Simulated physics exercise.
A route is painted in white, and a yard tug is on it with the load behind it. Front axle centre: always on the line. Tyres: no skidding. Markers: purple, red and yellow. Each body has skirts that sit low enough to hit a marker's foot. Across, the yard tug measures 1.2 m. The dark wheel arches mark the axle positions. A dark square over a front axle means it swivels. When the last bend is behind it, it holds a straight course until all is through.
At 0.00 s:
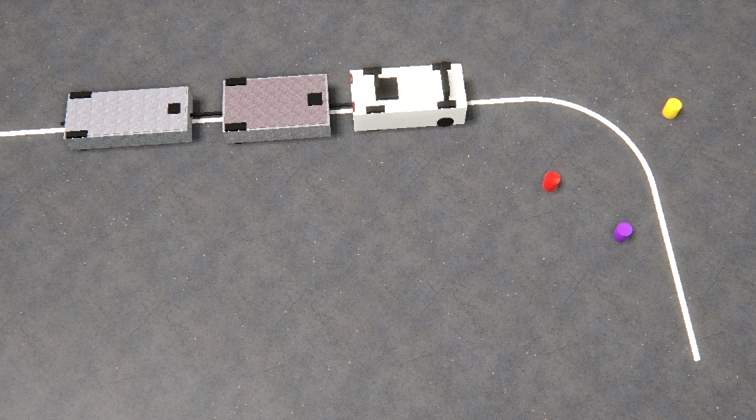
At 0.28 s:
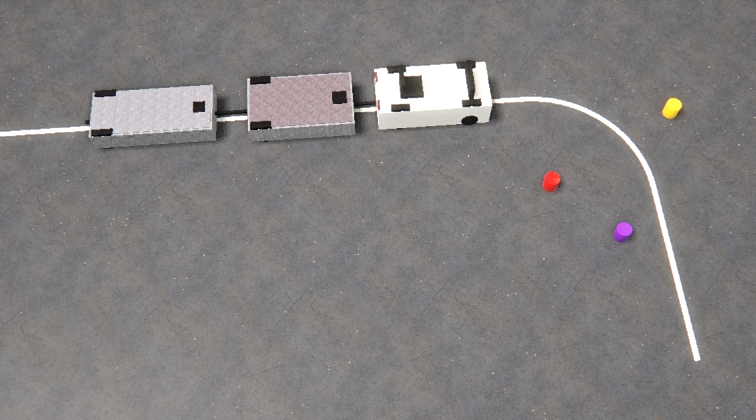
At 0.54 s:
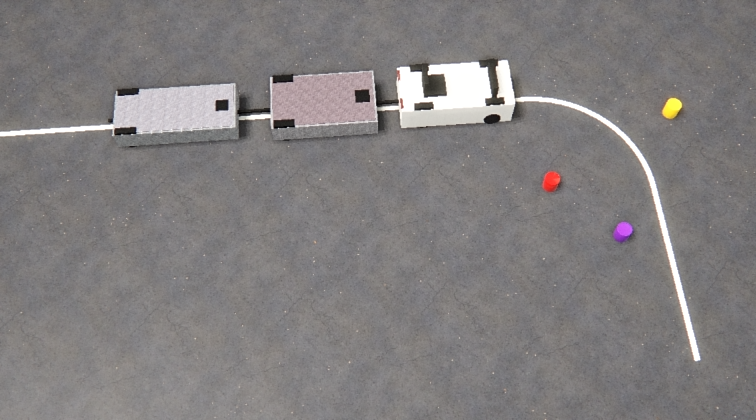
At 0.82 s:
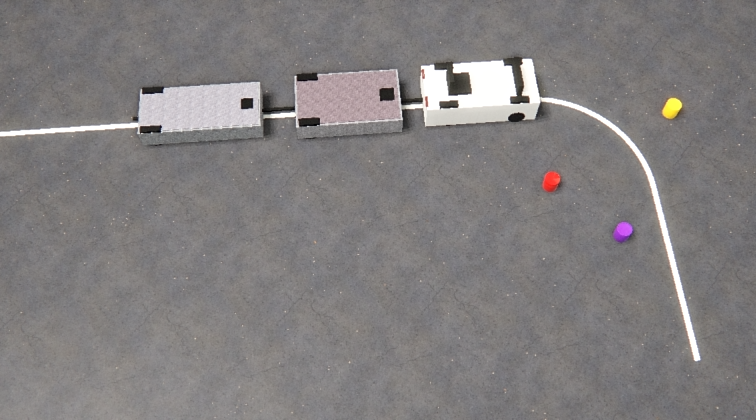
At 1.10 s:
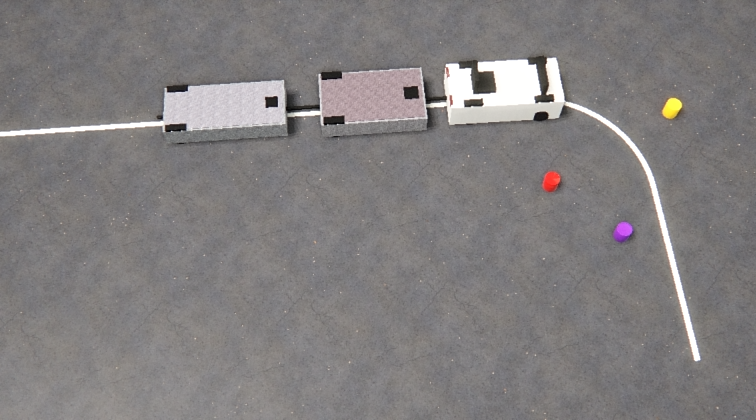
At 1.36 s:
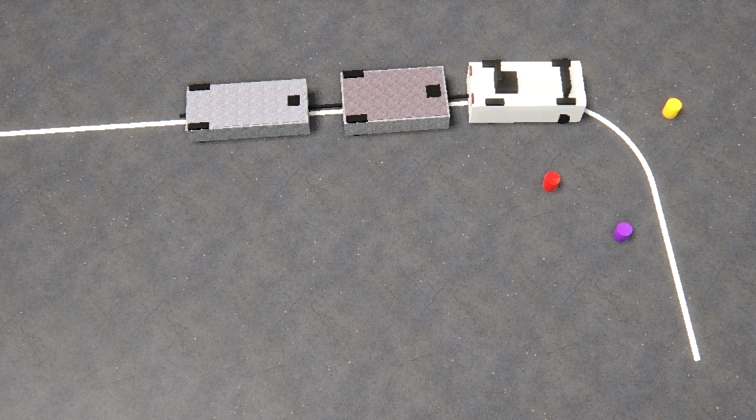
On a grey floor, a white vehicle pulls two trailers right along a white line.
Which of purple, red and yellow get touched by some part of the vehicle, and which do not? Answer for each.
Purple: Touched; red: Touched; yellow: Not touched.
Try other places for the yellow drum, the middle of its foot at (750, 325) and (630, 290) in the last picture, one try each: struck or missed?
Try 1 untouched, try 2 touched.
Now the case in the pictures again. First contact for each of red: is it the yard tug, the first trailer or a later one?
Red: One further back.
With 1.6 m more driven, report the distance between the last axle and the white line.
About 0 cm.
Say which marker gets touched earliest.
It's the purple one.
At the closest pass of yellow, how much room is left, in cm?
Yellow: 40.
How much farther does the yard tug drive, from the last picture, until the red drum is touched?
9.0 m.
Then, 2.3 s in, the last axle is at (277, 101) of the last picture, on the line; yellow has been passed with 40 cm to spare.
Then, 4.8 s in, the last axle is at (453, 99) of the last picture, 25 cm off the line; the first trailer has hit purple.
Then, 6.0 s in, the last axle is at (535, 128) of the last picture, 115 cm off the line; the second trailer has hit red.
Then, 9.0 s in, the last axle is at (688, 341) of the last picture, 35 cm off the line; 2 of 3 struck in all.
